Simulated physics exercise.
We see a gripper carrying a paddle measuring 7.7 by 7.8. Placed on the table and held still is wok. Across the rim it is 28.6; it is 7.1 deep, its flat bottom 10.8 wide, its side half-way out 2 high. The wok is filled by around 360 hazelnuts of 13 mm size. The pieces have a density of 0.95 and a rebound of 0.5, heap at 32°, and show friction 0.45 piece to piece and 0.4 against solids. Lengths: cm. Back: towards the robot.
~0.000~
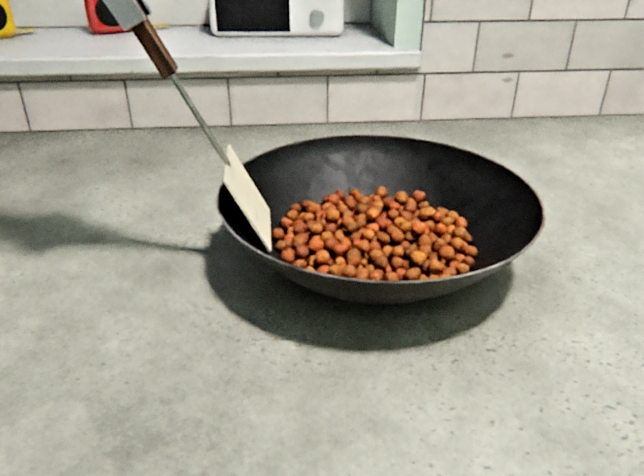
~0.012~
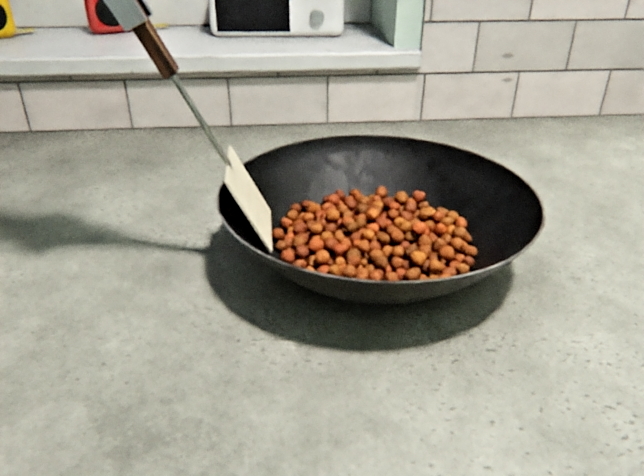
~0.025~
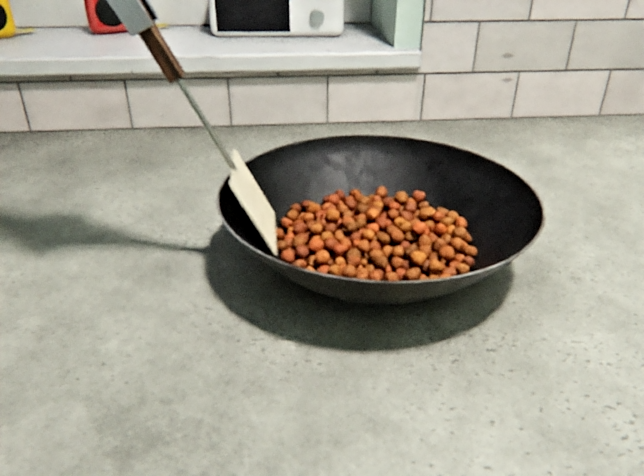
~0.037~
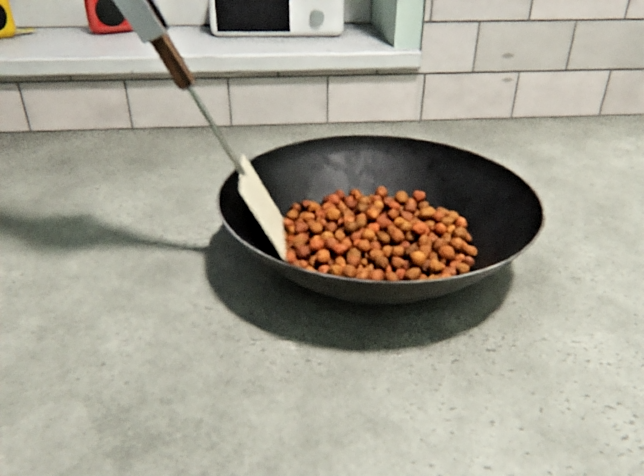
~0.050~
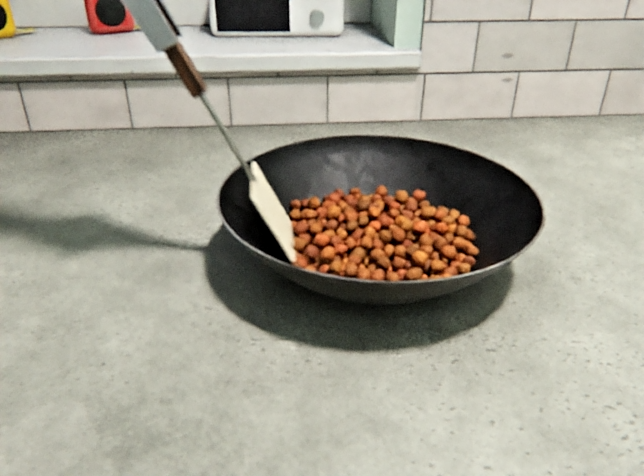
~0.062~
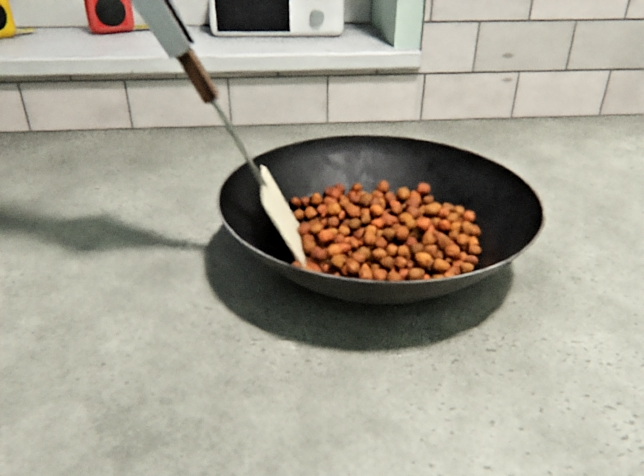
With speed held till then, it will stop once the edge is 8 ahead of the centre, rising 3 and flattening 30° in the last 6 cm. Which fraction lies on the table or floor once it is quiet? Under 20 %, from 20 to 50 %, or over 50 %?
Under 20 %.
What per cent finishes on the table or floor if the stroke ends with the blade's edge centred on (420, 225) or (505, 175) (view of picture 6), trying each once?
0 % and 35 %.
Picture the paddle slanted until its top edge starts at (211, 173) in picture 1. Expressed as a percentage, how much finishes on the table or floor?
Around 10 percent ends up on the table or floor.
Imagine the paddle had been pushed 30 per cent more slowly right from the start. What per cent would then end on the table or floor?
I'd say close to 0 per cent.
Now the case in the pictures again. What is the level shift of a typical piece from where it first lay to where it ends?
The figure is about 4 cm.
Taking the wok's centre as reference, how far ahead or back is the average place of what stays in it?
The kept load is shifted forward by about 4.5 cm.
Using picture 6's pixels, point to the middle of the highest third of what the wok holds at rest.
Roughly at (470, 208).
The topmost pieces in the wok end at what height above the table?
It reaches around 8.0 cm.
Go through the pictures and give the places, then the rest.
In the first frame, paddle top edge at (227, 162), sloping 64°; upper third of the load around (375, 229), from x 280 to 470, top at y 195; 360 in the wok.
In the second frame, paddle top edge at (228, 163), sloping 64°; upper third of the load around (375, 229), from x 280 to 470, top at y 195.
In the third frame, paddle top edge at (233, 166), sloping 64°; upper third of the load around (375, 229), from x 280 to 470, top at y 195.
In the fourth frame, paddle top edge at (242, 172), sloping 64°; upper third of the load around (375, 229), from x 285 to 470, top at y 195.
In the fifth frame, paddle top edge at (253, 178), sloping 64°; upper third of the load around (377, 228), from x 290 to 470, top at y 190.
In the sixth frame, paddle top edge at (263, 183), sloping 64°; upper third of the load around (380, 226), from x 295 to 475, top at y 185; 360 in the wok.
By 0.14 s, sloping 64°, highest piece 6 above the table; 360 in the wok.
By 0.21 s, sloping 55°, highest piece 7 above the table; 360 in the wok.
By 0.45 s, sloping 34°, highest piece 9 above the table; 348 in the wok, 3 on the table or floor, 9 on the blade or in flight.
By 1.50 s, sloping 34°, highest piece 7 above the table; 346 in the wok, 14 on the table or floor.
Final count, 346 in the wok, 14 on the table or floor. That is 4 % on the table or floor.
